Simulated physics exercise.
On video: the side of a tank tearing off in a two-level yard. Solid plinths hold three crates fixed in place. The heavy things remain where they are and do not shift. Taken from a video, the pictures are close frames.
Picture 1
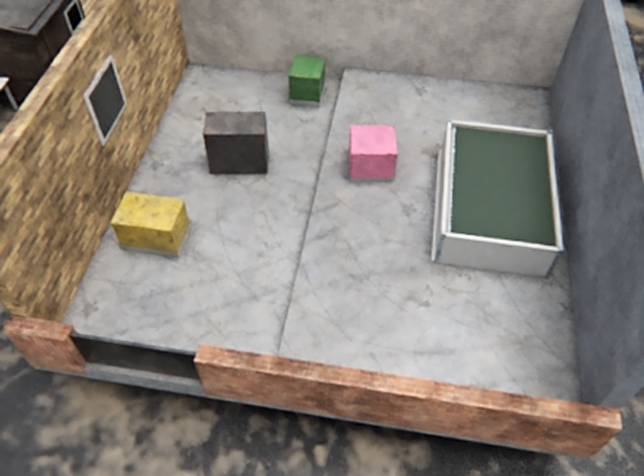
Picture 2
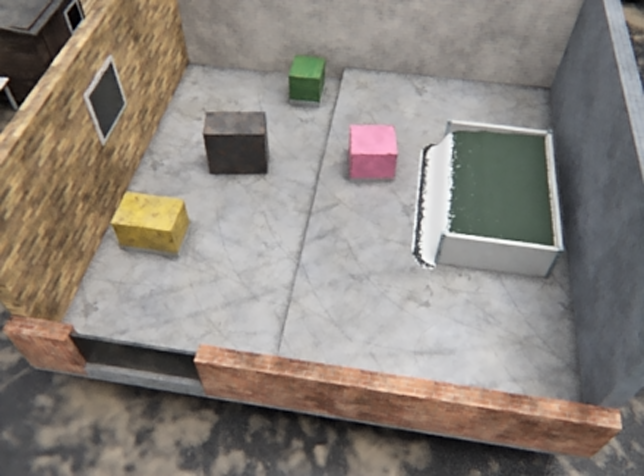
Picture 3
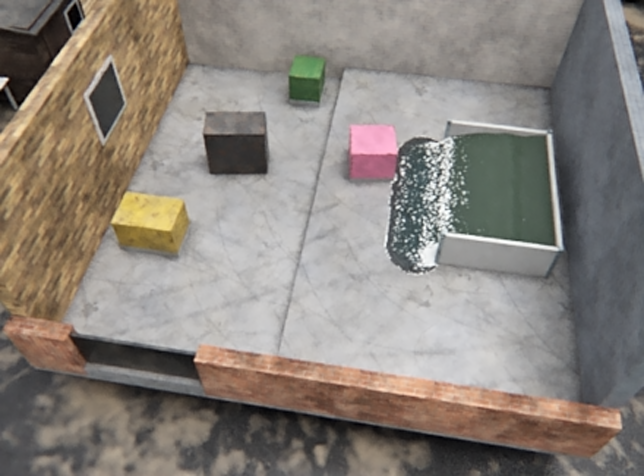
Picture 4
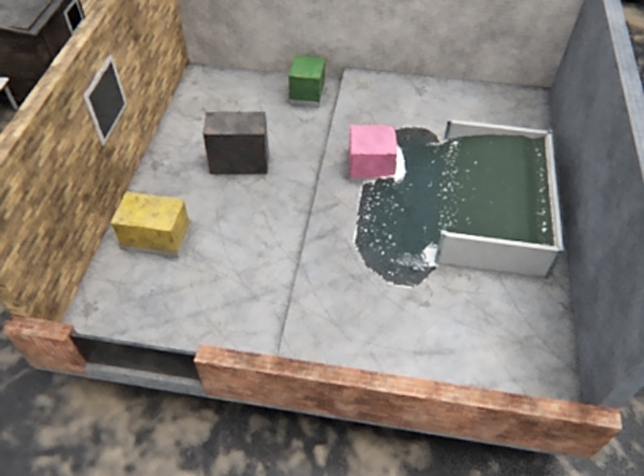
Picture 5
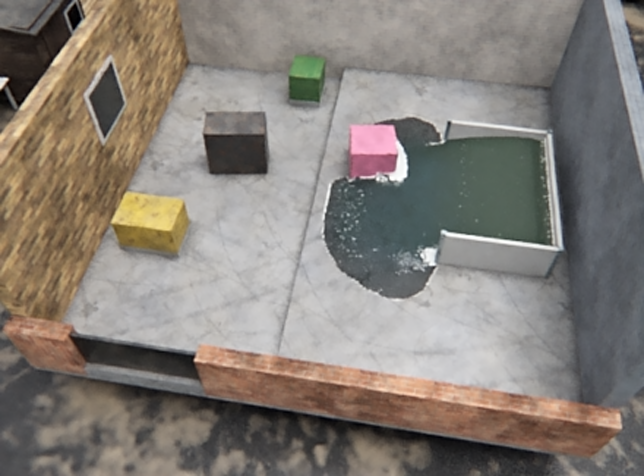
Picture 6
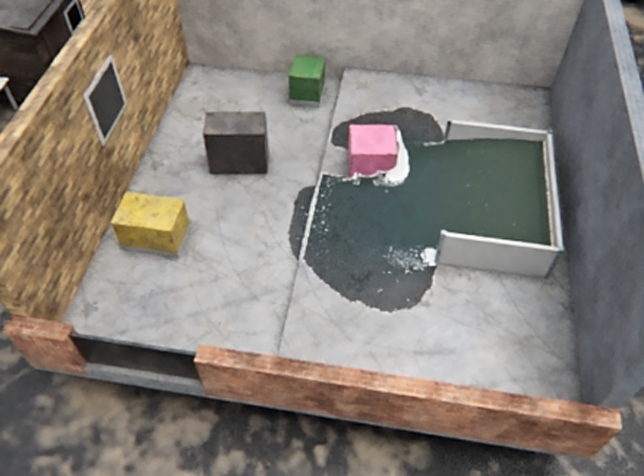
Dark green water burst out through the left side of a white-walled tank, spread left across the pale floor, washed around the pink block, and crossed the line dividing the yard.
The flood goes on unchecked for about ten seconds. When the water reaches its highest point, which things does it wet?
At the peak: The yellow crate gets wet; the pink crate gets wet; the green crate gets wet.
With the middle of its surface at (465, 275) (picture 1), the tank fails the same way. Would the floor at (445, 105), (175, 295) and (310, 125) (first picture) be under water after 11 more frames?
As listed: Not flooded, flooded, no water.
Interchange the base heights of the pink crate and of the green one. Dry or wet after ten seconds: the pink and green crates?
My reading: Pink ends up wet, green gets wet.
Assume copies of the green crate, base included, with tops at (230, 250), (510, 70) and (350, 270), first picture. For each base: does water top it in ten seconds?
Checked in the order given, number one does get flooded, number two never gets reached and number three does get flooded.
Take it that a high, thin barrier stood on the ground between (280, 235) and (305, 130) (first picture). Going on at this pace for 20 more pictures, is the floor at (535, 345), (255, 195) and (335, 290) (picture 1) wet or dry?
First unwetted, then unwetted, then inundated.
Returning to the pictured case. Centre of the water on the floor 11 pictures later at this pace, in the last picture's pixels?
The balance point is around (354, 195).
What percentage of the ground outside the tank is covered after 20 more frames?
My estimate is close to 75 per cent.
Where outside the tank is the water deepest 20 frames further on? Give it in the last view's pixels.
At about (51, 346).
A moment on, water covers 35 % of the floor; the yellow crate water round its plinth, the pink crate water round its plinth, the green crate water round its plinth.
Next, water covers 55 % of the floor; the yellow crate water round its plinth, the pink crate water round its plinth, the green crate water round its plinth.
Then, water covers 75 % of the floor; the yellow crate water round its plinth, the pink crate water round its plinth, the green crate water round its plinth.
Later, water covers 80 % of the floor; the yellow crate water round its plinth, the pink crate water round its plinth, the green crate water round its plinth.
In the end, water covers 75 % of the floor; the yellow crate was topped, the pink crate was topped, the green crate was topped.
